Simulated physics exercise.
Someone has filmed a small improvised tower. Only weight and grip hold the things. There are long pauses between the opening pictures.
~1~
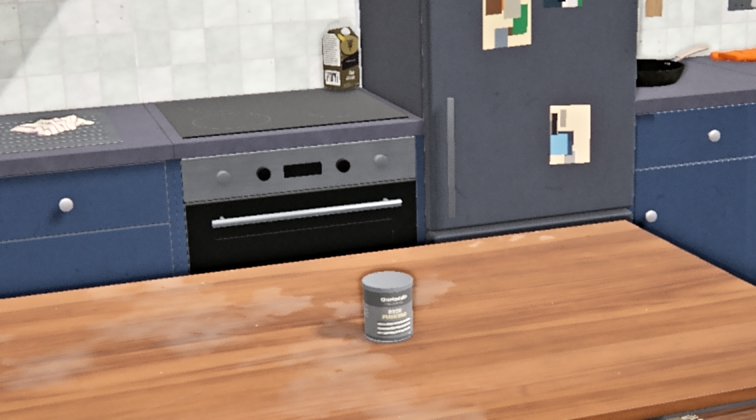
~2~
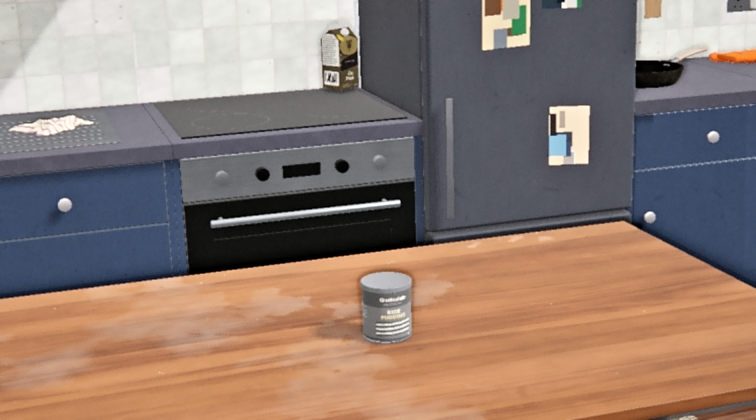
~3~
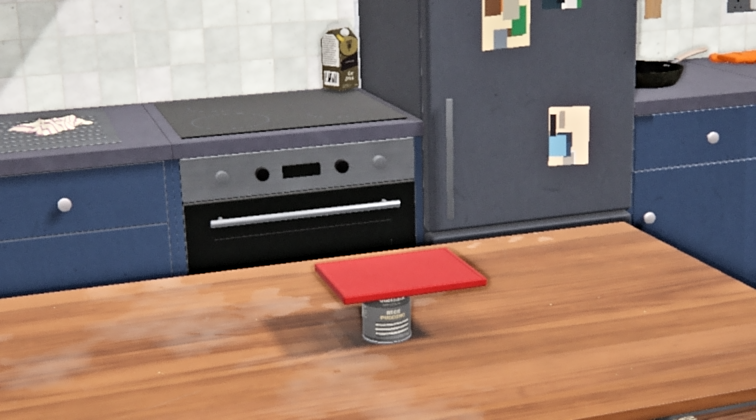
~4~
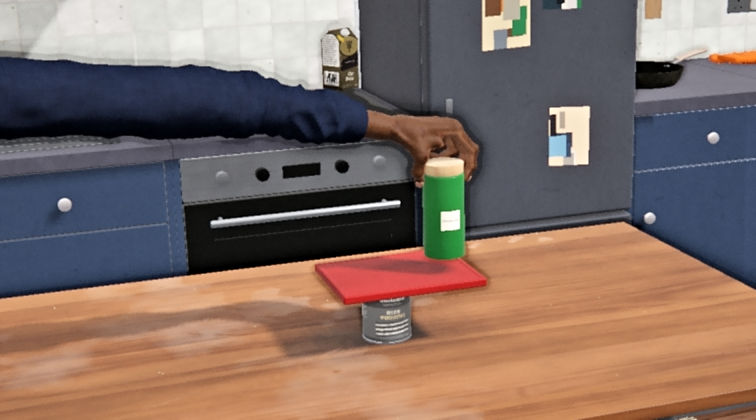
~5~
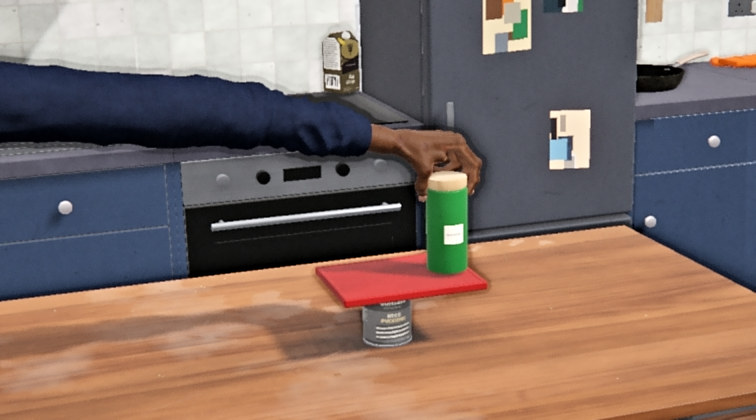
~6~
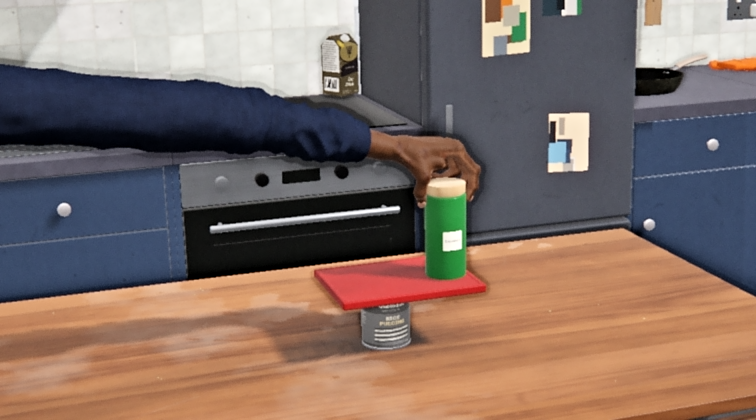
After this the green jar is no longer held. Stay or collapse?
Here the stack gives way.
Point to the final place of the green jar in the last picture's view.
Around (527, 309).
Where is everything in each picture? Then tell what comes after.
The last thing is not in view yet; grey tin (388, 307), in the first picture.
The last thing is not in view yet; grey tin (387, 308), in the second picture.
The last thing is not in view yet; grey tin (386, 308), in the third picture.
Still above its spot; green jar (444, 208); grey tin (386, 308), in the fourth picture.
Still above its spot; green jar (447, 222); grey tin (387, 312), in the fifth picture.
In place under the hand; green jar (446, 228); grey tin (386, 314), in the sixth picture.
Then, 0.30 s past the last view, green jar now fallen; red lid rocked 42° from its first pose.
Then, 0.50 s past the last view, red lid rocked 62° from its first pose.
Finally, fallen, green jar; down or leaning hard in the stack, red lid; grey tin still in place. Final places as the last picture's camera would see them, green jar near (527, 309). The stack loses its balance.
